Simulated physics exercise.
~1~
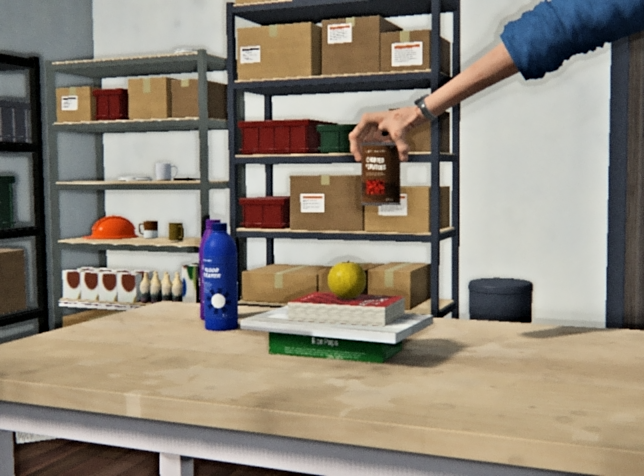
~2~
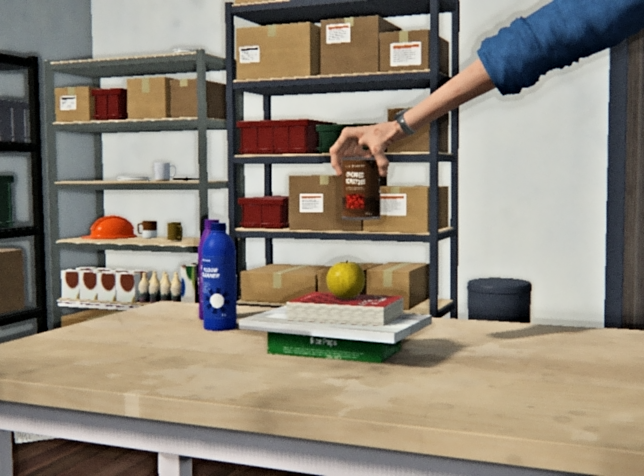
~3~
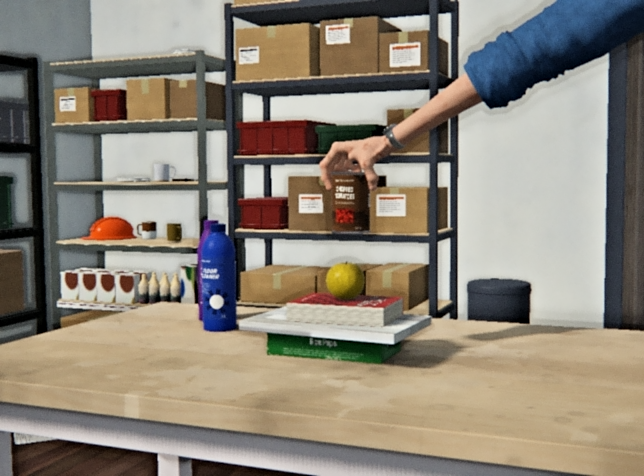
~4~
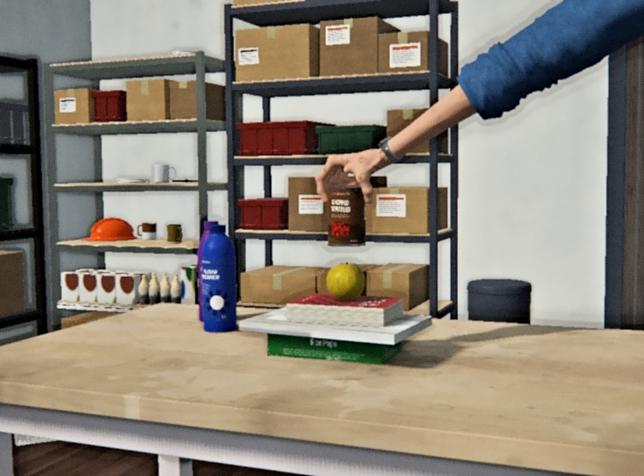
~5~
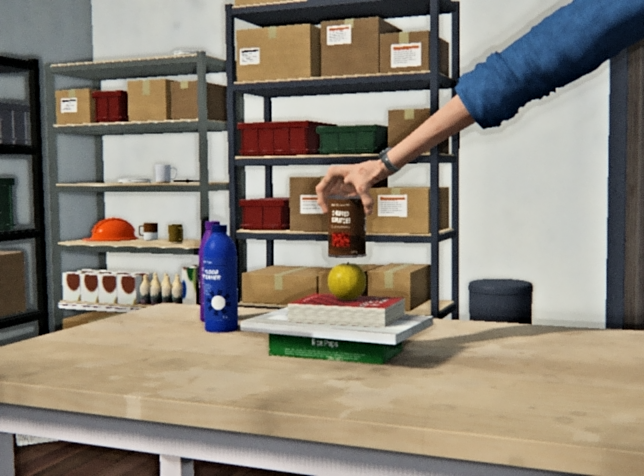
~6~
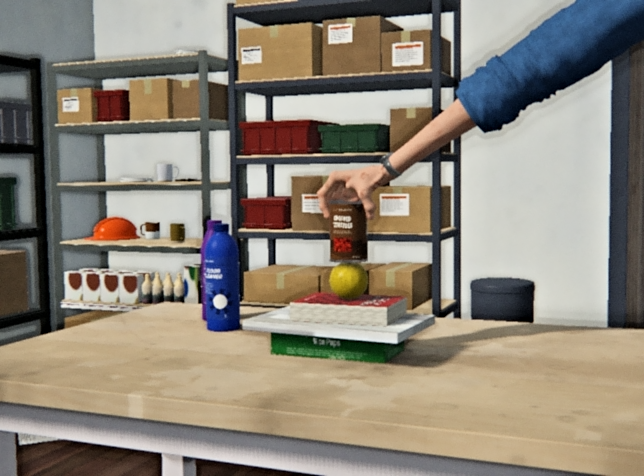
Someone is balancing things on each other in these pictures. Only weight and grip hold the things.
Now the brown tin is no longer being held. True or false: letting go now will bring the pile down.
True.
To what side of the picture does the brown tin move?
Its movement is toward the left.
Then, 1.30 s after the last picture, brown tin now fallen.
Then, 1.60 s after the last picture, things are still on the move.
At rest, fallen, brown tin; the other 6 in place. Seen from the same camera at the end, brown tin near (195, 325). The pile loses its balance.
